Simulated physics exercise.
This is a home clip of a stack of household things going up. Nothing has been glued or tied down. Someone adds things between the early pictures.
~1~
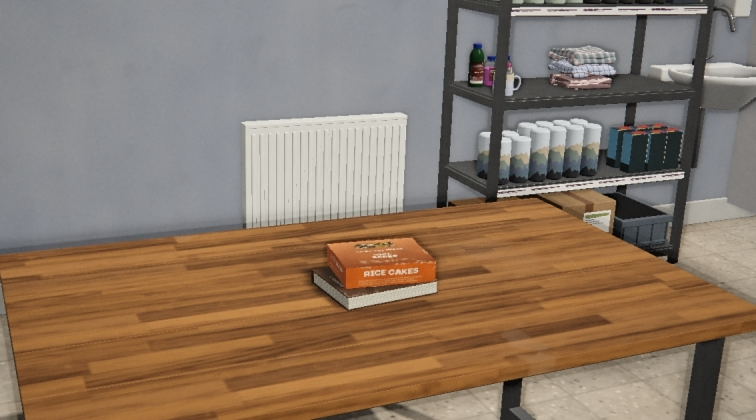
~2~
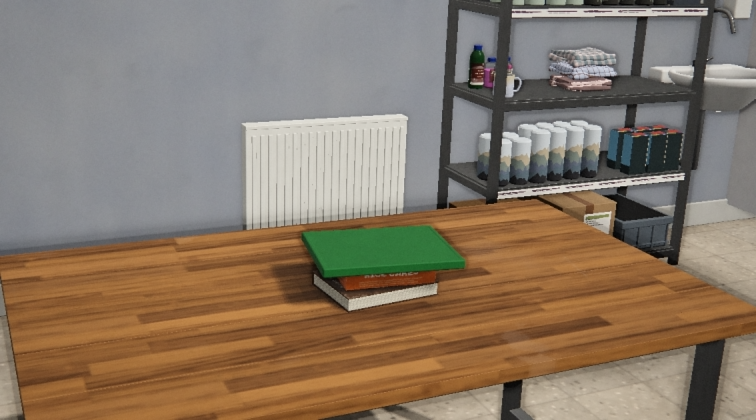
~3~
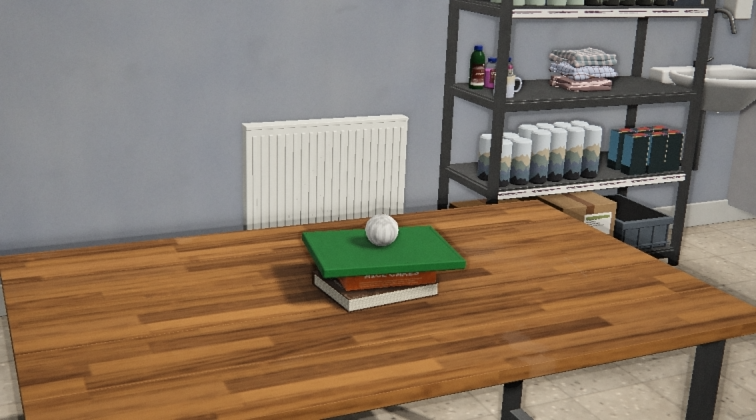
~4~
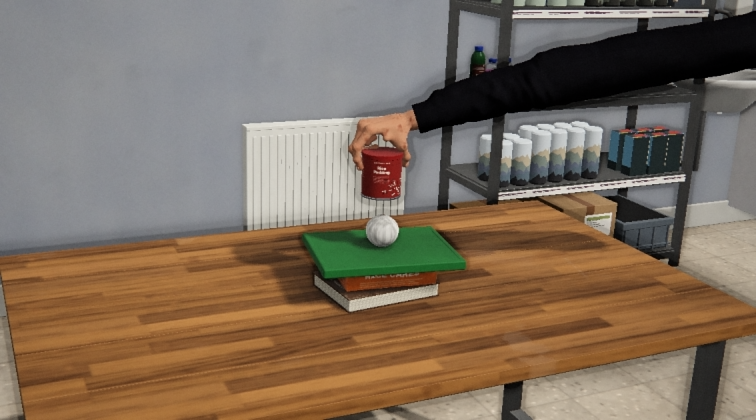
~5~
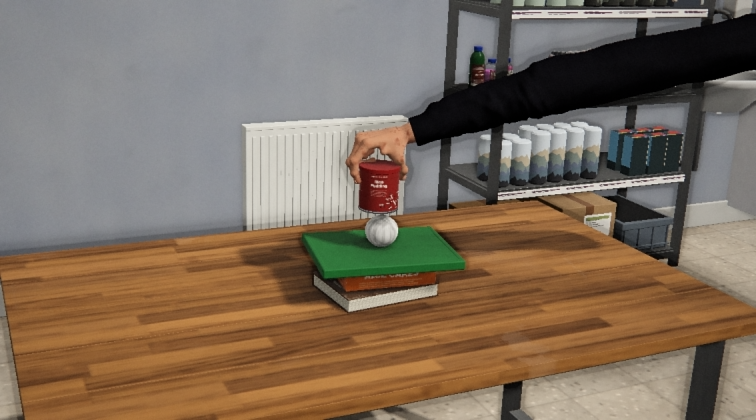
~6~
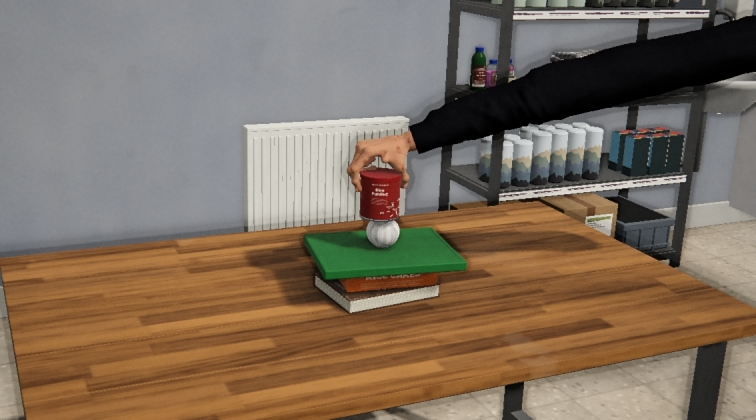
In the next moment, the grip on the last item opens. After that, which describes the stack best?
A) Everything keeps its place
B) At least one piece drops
(B) At least one piece drops.
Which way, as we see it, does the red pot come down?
To the left.
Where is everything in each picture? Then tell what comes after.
In the first frame, the last thing is not in view yet.
In the second frame, the last thing is not in view yet; brown book (375, 283).
In the third frame, the last thing is not in view yet; green tray (381, 250).
The fourth frame shows still above its spot; red pot (382, 173); brown book (376, 284).
The fifth frame shows still above its spot; red pot (379, 187); green tray (381, 251).
The sixth frame shows set down, still held; red pot (380, 195); brown book (376, 285).
Then, 0.40 s on from there, red pot now fallen.
Then, 0.50 s on from there, things are still on the move.
Then, 1.90 s on from there, nothing new.
In the end, fallen, red pot; the other 4 unmoved. At the end, from the last picture's camera, red pot near (345, 239). The pile loses its balance.
